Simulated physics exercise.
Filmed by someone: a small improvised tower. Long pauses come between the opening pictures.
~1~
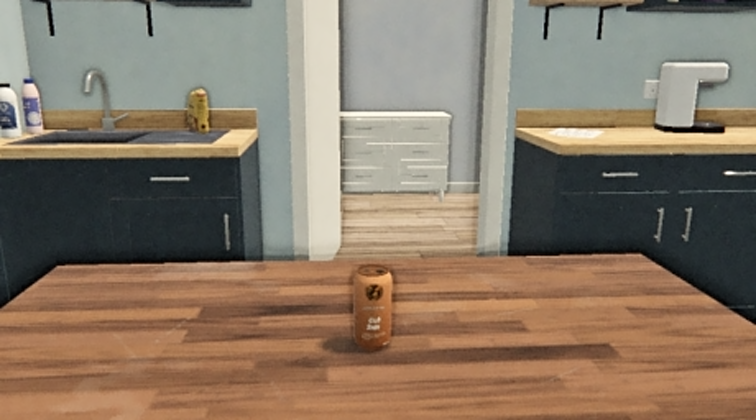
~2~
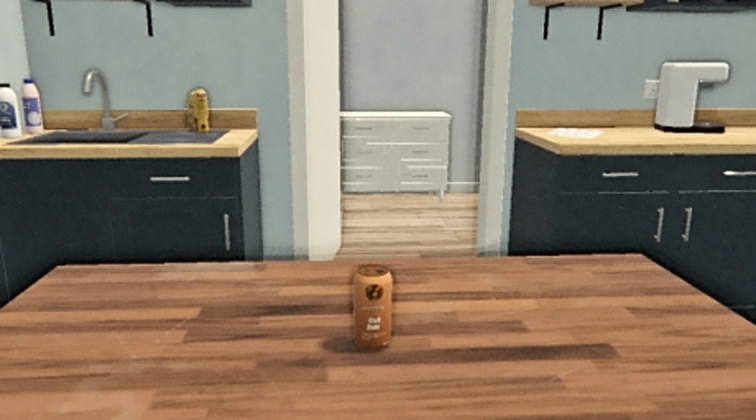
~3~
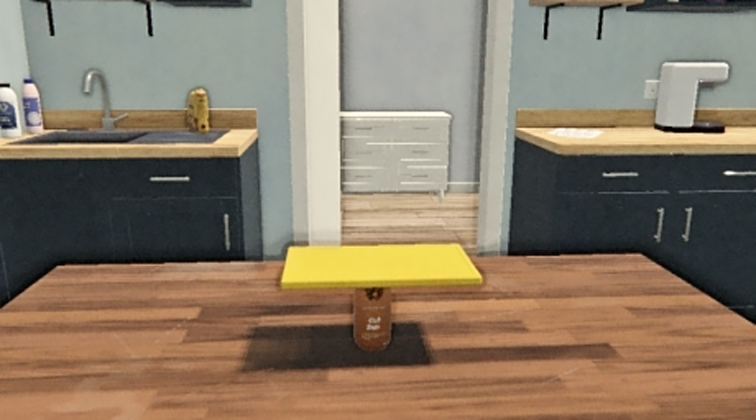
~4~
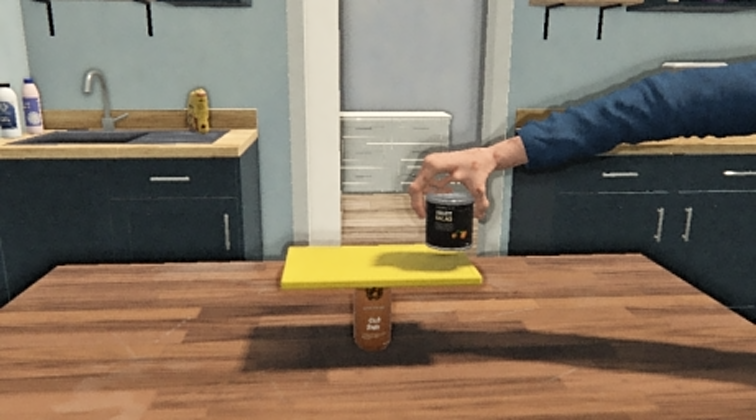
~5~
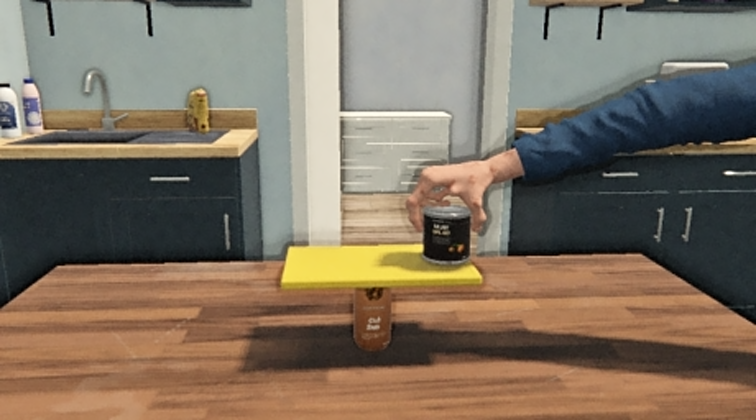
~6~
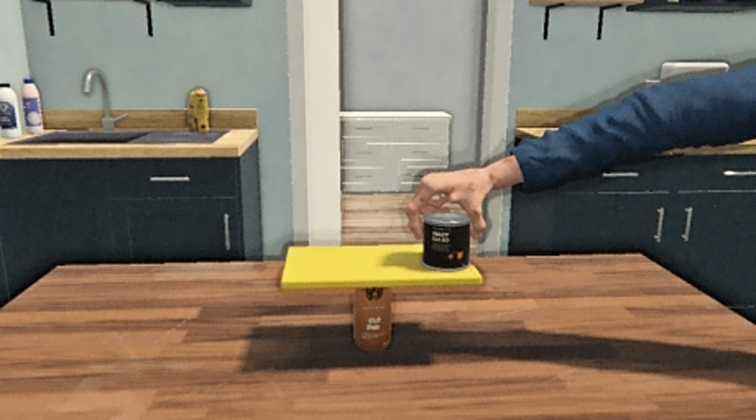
A hand lowers a black tin onto the right side of a yellow lid atop a can.
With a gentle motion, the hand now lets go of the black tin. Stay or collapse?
I expect the stack to come down, at least in part.
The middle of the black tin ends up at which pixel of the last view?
Roughly pixel (498, 334) in the last picture.
Then, 0.40 s later than the last frame, black tin now fallen; yellow lid tilted by 68°.
Then, 0.90 s later than the last frame, yellow lid tilted by 54°; orange can tilted by 24°.
Then, 1.10 s later than the last frame, yellow lid and orange can now fallen.
When it is over, fallen, black tin, yellow lid and orange can. End places, in pixels of the last picture, black tin near (498, 334). The stack loses its balance.
